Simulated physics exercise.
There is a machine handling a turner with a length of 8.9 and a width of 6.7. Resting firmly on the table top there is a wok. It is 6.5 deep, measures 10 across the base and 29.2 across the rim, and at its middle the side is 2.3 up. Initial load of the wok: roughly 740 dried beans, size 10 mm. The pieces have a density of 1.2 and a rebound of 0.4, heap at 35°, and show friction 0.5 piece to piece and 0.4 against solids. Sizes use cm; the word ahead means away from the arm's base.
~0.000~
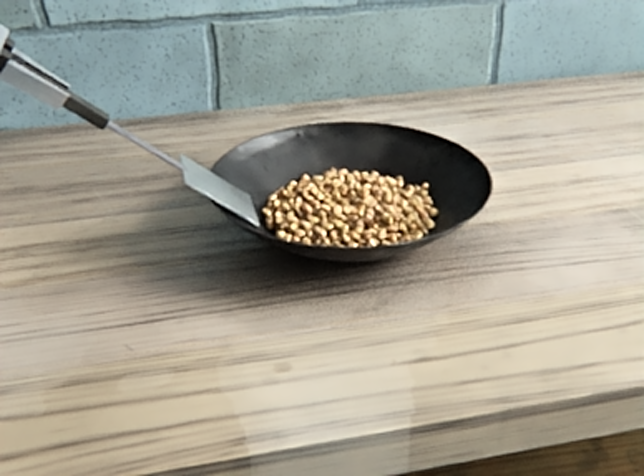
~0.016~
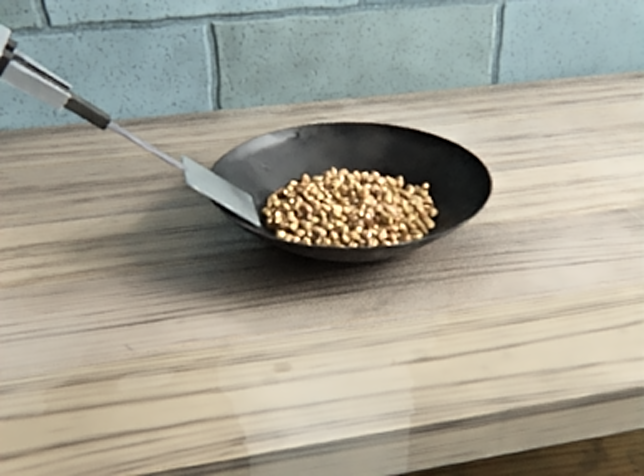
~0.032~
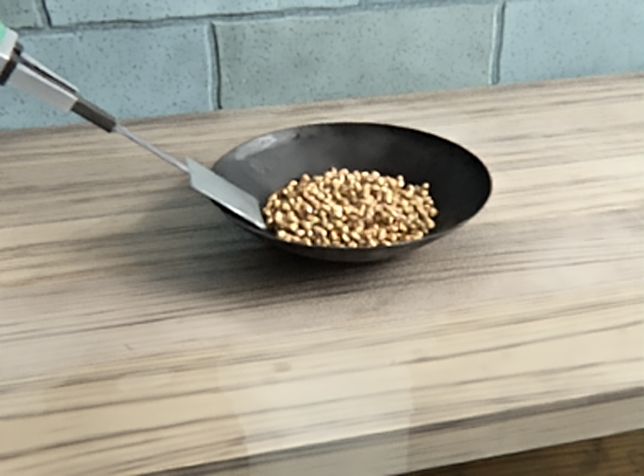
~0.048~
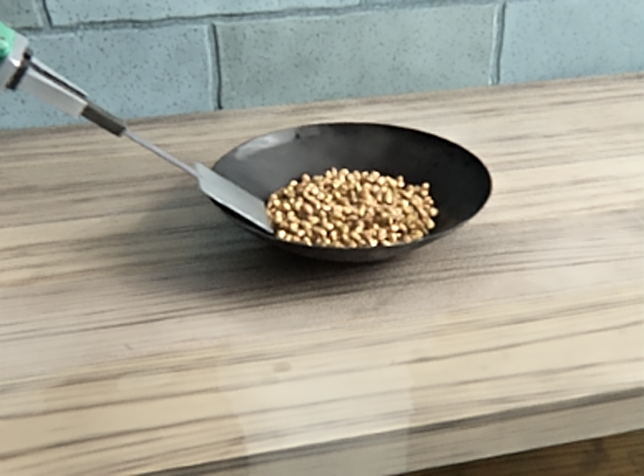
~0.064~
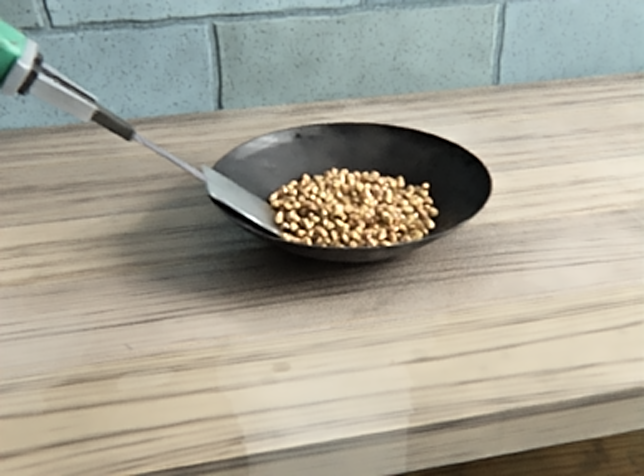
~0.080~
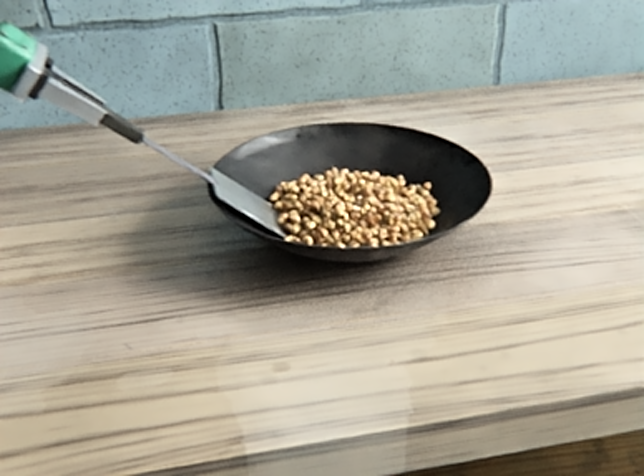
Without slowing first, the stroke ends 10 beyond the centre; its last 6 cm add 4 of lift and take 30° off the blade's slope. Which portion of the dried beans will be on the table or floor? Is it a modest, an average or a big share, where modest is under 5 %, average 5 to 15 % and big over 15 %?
Average.
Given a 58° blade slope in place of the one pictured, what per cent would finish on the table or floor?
That would leave close to 10 per cent on the table or floor.
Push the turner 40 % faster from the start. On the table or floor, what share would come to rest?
In that case some 15 per cent.
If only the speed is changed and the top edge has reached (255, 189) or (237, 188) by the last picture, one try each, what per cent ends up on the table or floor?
First try about 35 %, second try about 20 %.
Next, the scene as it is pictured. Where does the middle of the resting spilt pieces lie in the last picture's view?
Near pixel (513, 201).
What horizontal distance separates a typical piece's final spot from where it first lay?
Somewhere around 4 centimetres, I'd say.
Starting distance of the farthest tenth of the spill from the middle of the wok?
I'd put it at about 25 centimetres.
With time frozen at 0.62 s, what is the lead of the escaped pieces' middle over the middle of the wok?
The distance is around 18 cm.
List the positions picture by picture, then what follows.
In the first picture, the turner top edge at (183, 168), sloping 40°; upper third of the load around (351, 204), from x 265 to 435, top at y 175; 735 in the wok.
In the second picture, the turner top edge at (184, 169), sloping 40°; upper third of the load around (351, 204), from x 265 to 435, top at y 175.
In the third picture, the turner top edge at (189, 171), sloping 40°; upper third of the load around (351, 204), from x 265 to 435, top at y 175.
In the fourth picture, the turner top edge at (197, 175), sloping 40°; upper third of the load around (351, 204), from x 265 to 435, top at y 175.
In the fifth picture, the turner top edge at (206, 179), sloping 40°; upper third of the load around (350, 204), from x 275 to 435, top at y 175.
In the sixth picture, the turner top edge at (214, 182), sloping 40°; upper third of the load around (352, 204), from x 275 to 435, top at y 175; 735 in the wok.
After 0.22 s, sloping 40°, highest piece 5 above the table; 735 in the wok.
After 0.35 s, sloping 31°, highest piece 7 above the table; 735 in the wok.
After 0.62 s, sloping 10°, highest piece 8 above the table; 683 in the wok, 43 on the table or floor, 9 on the blade or in flight.
After 1.67 s, sloping 10°, highest piece 7 above the table; 681 in the wok, 54 on the table or floor.
In the end, 681 in the wok, 54 on the table or floor. That is 7 % on the table or floor.
